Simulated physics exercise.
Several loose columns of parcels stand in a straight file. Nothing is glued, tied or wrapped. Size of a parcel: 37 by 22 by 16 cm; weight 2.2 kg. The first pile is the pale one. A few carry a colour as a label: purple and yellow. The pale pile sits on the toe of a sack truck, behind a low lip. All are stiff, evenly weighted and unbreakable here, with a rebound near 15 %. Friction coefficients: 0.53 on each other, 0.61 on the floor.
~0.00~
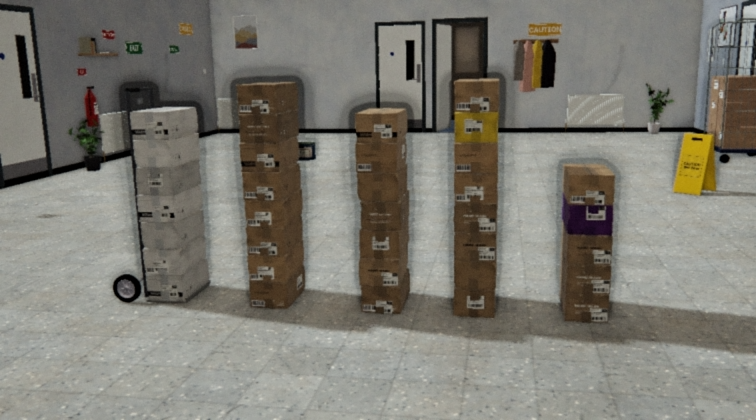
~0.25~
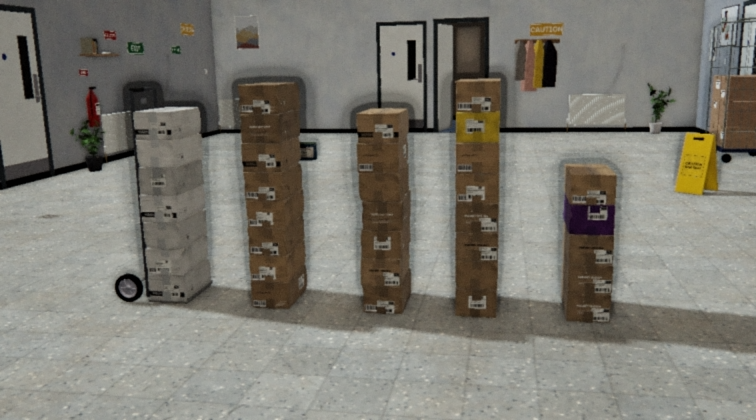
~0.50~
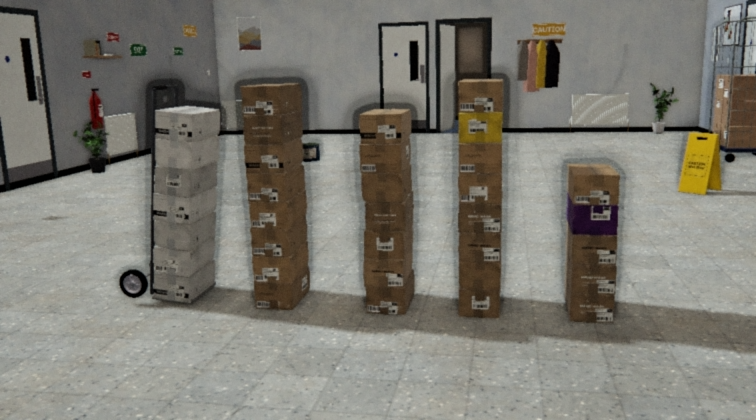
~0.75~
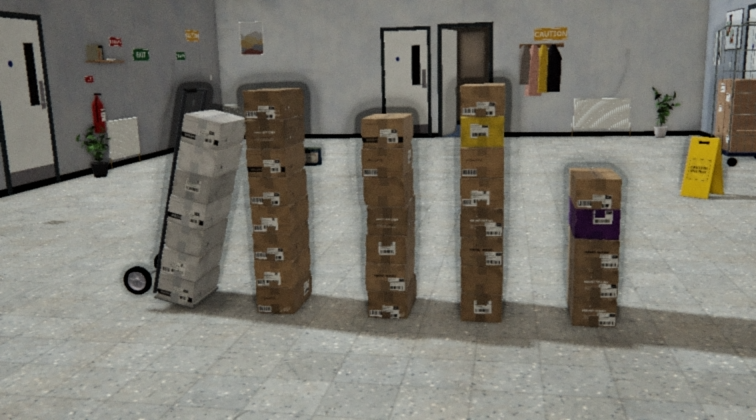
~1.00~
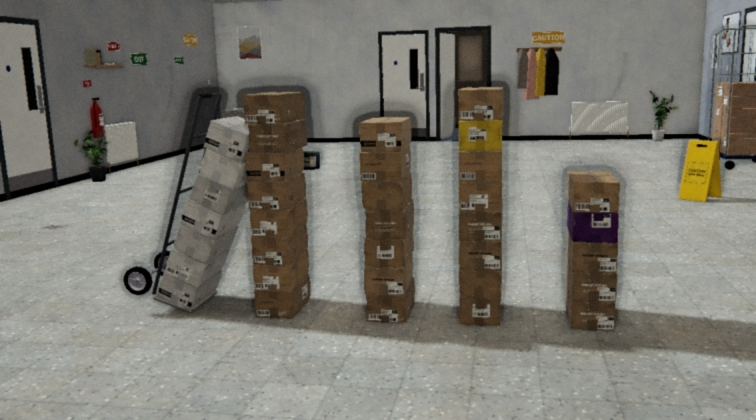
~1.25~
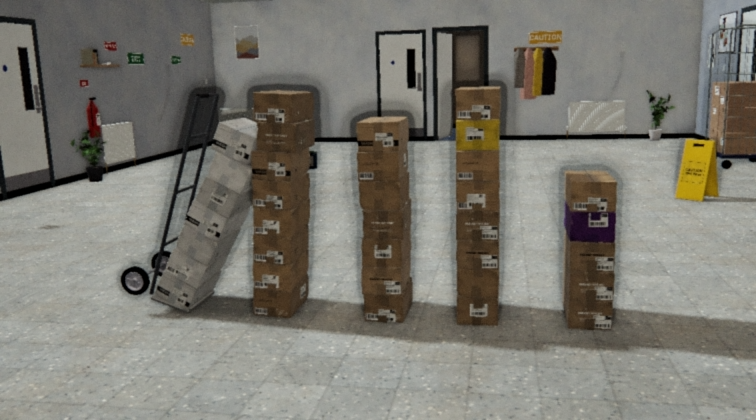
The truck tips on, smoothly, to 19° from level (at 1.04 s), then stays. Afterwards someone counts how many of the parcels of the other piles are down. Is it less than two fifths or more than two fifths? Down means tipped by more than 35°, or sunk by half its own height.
Ending down: Upwards of two fifths.
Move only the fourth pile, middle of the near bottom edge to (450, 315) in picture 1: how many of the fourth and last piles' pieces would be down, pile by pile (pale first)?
Then fourth 8, last 5.
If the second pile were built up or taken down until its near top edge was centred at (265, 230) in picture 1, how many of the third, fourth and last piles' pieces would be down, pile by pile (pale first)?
Then third 0, fourth 0, last 0.
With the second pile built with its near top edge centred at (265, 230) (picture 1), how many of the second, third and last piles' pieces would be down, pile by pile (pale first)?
Then second 0, third 0, last 0.
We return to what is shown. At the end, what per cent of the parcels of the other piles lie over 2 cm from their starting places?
100 per cent.
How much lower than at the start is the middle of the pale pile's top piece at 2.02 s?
Roughly 25 cm.
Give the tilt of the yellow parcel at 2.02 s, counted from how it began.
Roughly 0°.
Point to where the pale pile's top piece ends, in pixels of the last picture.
Near (369, 248).
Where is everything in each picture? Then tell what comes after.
In the first frame (pixels give the middle of a visible side), truck frame (131, 134) 0° forward; yellow parcel (476, 128); purple parcel (590, 220); none of the others has stirred.
Truck frame (135, 134) 1° forward; yellow parcel (478, 128), in the second frame.
Truck frame (154, 131) 7° forward, top of the pale pile leaning 7°; yellow parcel (480, 128); none of the others has stirred, in the third frame.
Truck frame (179, 134) 14° forward, top of the pale pile leaning 15°; yellow parcel (482, 132); none of the others has stirred, in the fourth frame.
Truck frame (191, 138) 19° forward, top of the pale pile leaning 22°; yellow parcel (480, 136); one has shifted, in the fifth frame.
Truck frame (188, 138) 19° forward, top of the pale pile leaning 24°; yellow parcel (477, 136); purple parcel (593, 227); steepest lean 4°, the parcel at (271, 195); movement in 8 of them, in the sixth frame.
After 2.02 s, 7 of the pale pile down; none of the 28 other parcels down, 13 disturbed.
After 2.56 s, 7 of the pale pile down; 10 of the 28 other parcels down; yellow parcel 16° from how it stood.
After 3.24 s, 7 of the pale pile down; 28 of the 28 other parcels down; purple parcel 66° from how it stood, 36 cm lower; yellow parcel 35° from how it stood, 57 cm lower.
In the end (4.3 s), 7 of the pale pile down; 28 of the 28 other parcels down; yellow parcel upside down; purple parcel on its side. That is 100 per cent.
